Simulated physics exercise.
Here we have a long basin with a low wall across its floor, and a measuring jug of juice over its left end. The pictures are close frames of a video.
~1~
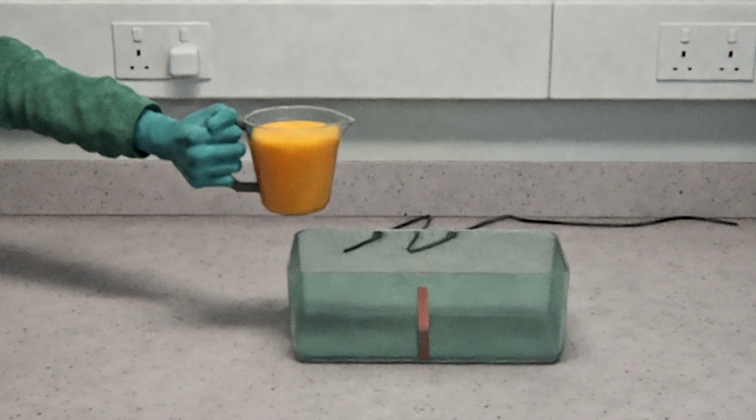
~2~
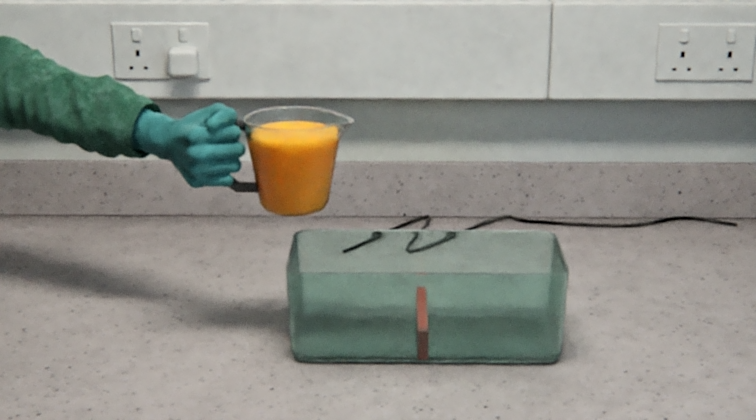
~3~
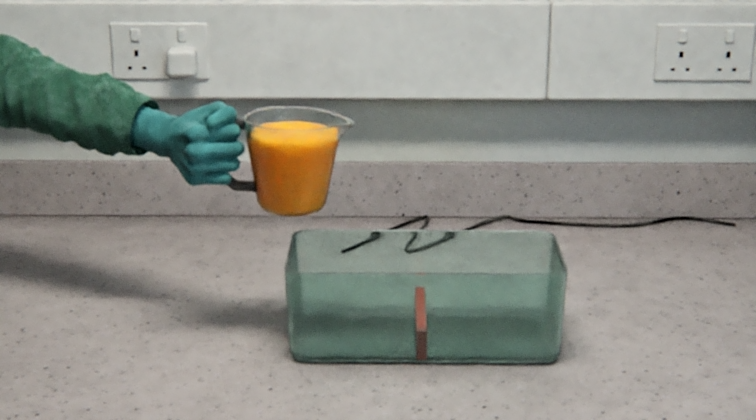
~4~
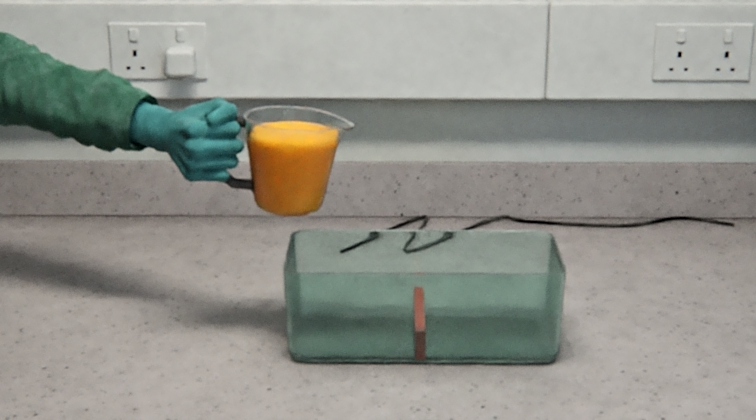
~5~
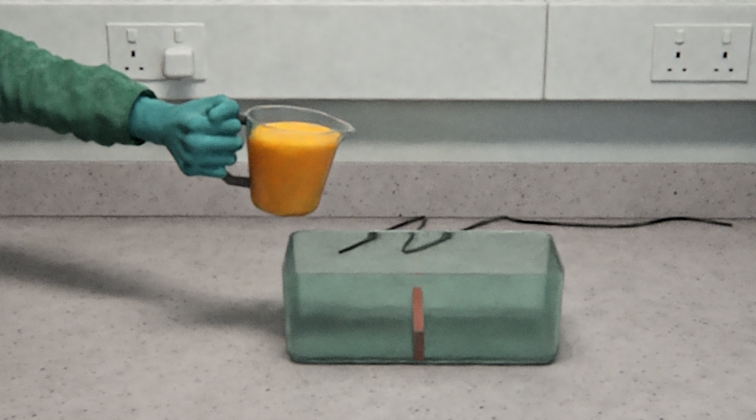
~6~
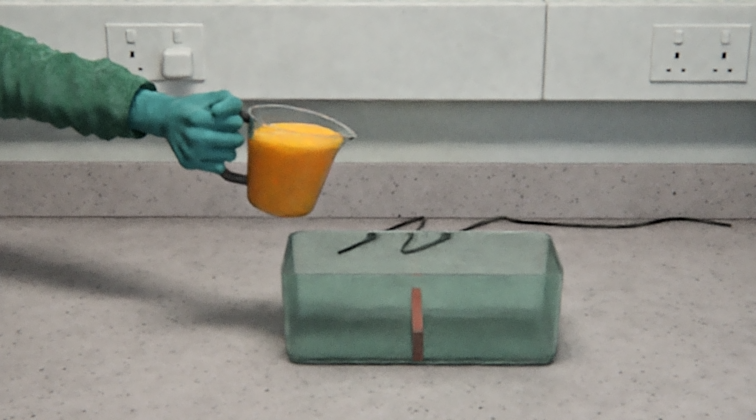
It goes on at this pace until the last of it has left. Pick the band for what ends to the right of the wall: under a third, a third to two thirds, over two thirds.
The share right of the wall is under a third.
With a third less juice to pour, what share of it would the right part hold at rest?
Near 10 %.
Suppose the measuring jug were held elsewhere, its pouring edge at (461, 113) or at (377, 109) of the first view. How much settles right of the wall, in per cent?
Roughly 90 per cent, and 45 per cent.
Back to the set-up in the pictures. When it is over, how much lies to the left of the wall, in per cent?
Some 85 per cent.
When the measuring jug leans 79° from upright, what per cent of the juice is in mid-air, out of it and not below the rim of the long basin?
Roughly 25 in a hundred.
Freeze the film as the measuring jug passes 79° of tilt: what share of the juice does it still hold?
It comes to 60 per cent or so.
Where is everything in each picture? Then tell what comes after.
The first frame shows tilt 0°; pouring edge (355, 120); surface from (250, 130) to (340, 131); the long basin's rim runs from (292, 251) to (562, 253); the wall's top is at (423, 309).
The second frame shows tilt 1°; pouring edge (355, 121); surface from (249, 130) to (339, 131).
The third frame shows tilt 2°; pouring edge (354, 122); surface from (249, 130) to (339, 132).
The fourth frame shows tilt 5°; pouring edge (355, 125); surface from (250, 130) to (339, 133).
The fifth frame shows tilt 8°; pouring edge (356, 130); surface from (251, 130) to (339, 133).
The sixth frame shows tilt 13°; pouring edge (357, 135); surface from (251, 132) to (343, 136).
A moment on, the measuring jug is tipped on its side and 61 per cent is still to pour, 13 is left of the wall and 3 right of it.
Next, the measuring jug is tipped right over and 4 per cent is still to pour, 80 is left of the wall and 9 right of it.
Then the measuring jug is tipped right over and 0 per cent is still to pour, 85 is left of the wall and 14 right of it.
Later the measuring jug is tipped right over and 0 per cent is still to pour, 85 is left of the wall and 14 right of it.
In the end 85 per cent lies left of the wall, 14 right of it and 1 outside.
